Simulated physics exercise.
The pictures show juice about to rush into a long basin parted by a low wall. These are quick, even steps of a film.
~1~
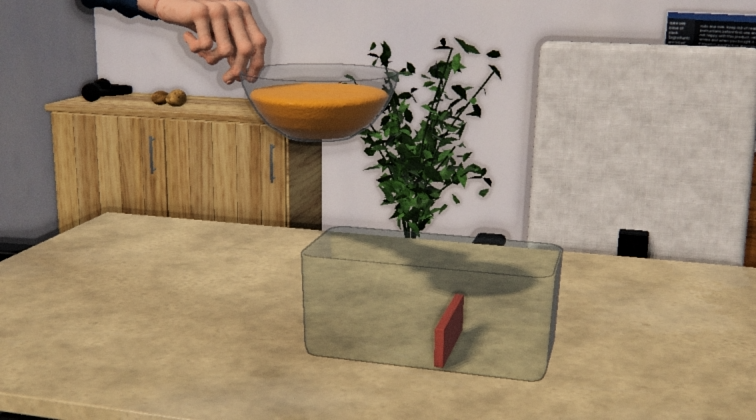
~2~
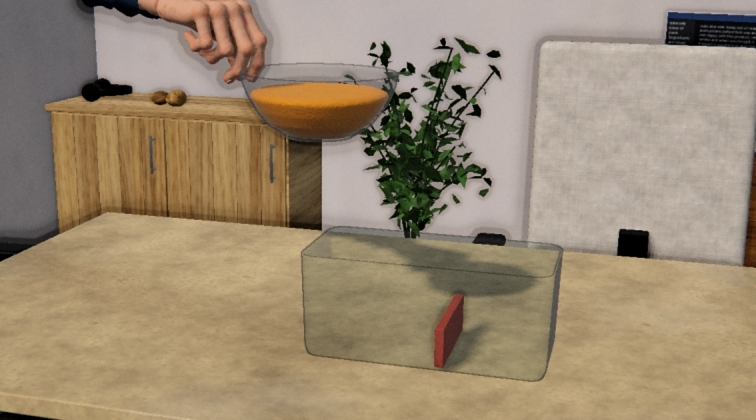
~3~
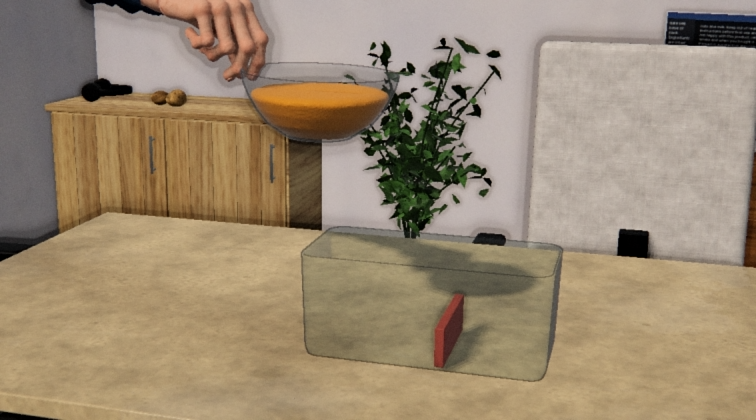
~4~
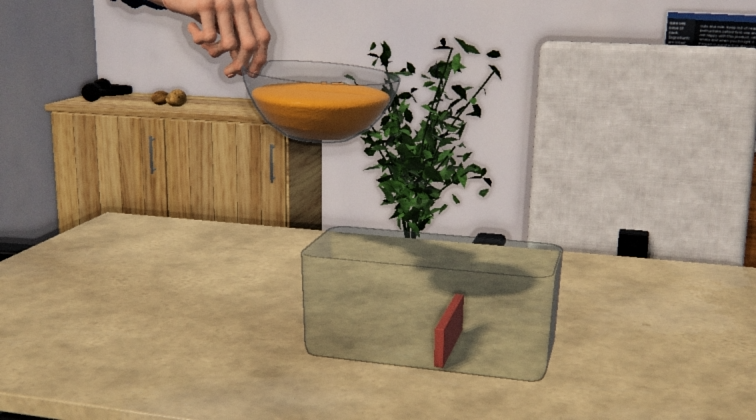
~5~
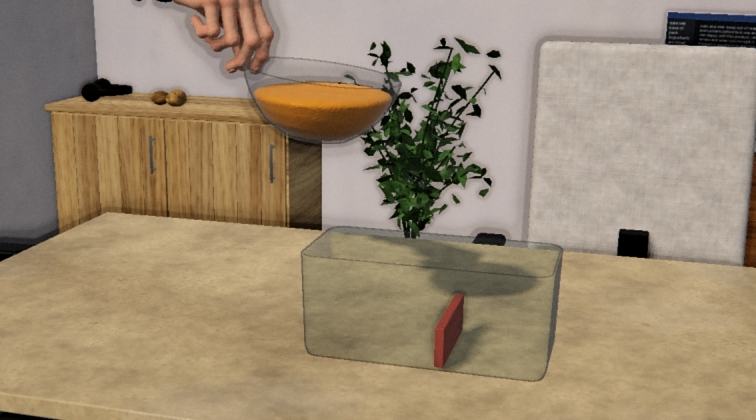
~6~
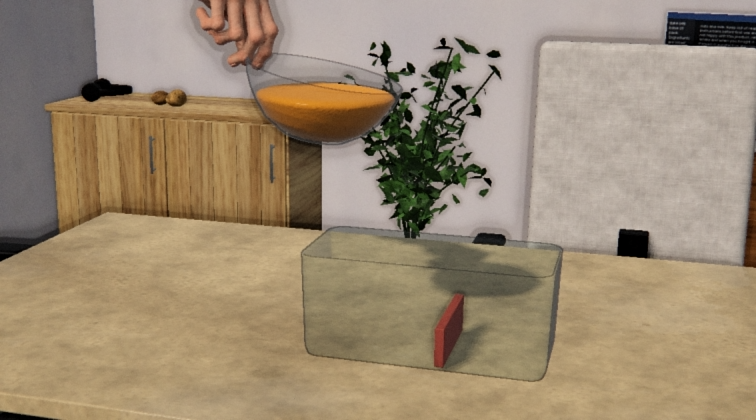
In a room with a wooden cabinet and a leafy plant, a hand holds a glass bowl of orange juice above a clear long basin with a low red wall inside. The bowl stays level at first, then the hand gradually tilts it slightly, its right side dipping lower.
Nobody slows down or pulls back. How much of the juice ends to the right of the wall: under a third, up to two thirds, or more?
The share right of the wall is between a third and two thirds.
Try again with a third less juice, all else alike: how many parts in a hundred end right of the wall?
About 15 per cent.
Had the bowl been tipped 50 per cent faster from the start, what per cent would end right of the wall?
Close to 35 per cent.
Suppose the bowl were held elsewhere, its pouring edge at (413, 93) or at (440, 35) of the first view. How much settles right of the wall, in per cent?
Near 65 % and 85 %.
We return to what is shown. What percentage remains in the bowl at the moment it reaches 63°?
It comes to 40 per cent or so.
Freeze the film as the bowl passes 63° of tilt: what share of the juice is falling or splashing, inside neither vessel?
Close to 35 per cent.
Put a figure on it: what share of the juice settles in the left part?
It comes to 55 per cent or so.
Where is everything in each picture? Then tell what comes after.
In the first frame, it leans 0°; its right rim is at (396, 77); the juice meets the walls at (256, 89) and (389, 96); the long basin's rim runs from (316, 241) to (558, 263); the wall's top is at (450, 312).
In the second frame, it leans 0°; its right rim is at (396, 78); the juice meets the walls at (256, 89) and (388, 96).
In the third frame, it leans 2°; its right rim is at (396, 80); the juice meets the walls at (257, 88) and (388, 97).
In the fourth frame, it leans 4°; its right rim is at (397, 83); the juice meets the walls at (258, 87) and (390, 98).
In the fifth frame, it leans 7°; its right rim is at (398, 88); the juice meets the walls at (260, 88) and (391, 99).
In the sixth frame, it leans 11°; its right rim is at (399, 93); the juice meets the walls at (263, 88) and (395, 99).
A moment on, the bowl is tipped part way and 42 per cent is still to pour, 9 is left of the wall and 13 right of it.
Next, the bowl is tipped right over and 0 per cent is still to pour, 53 is left of the wall and 44 right of it.
Then the bowl is tipped right over and 0 per cent is still to pour, 55 is left of the wall and 45 right of it.
Later the bowl is tipped right over and 0 per cent is still to pour, 55 is left of the wall and 45 right of it.
At rest 55 per cent lies left of the wall, 45 right of it and 1 outside.
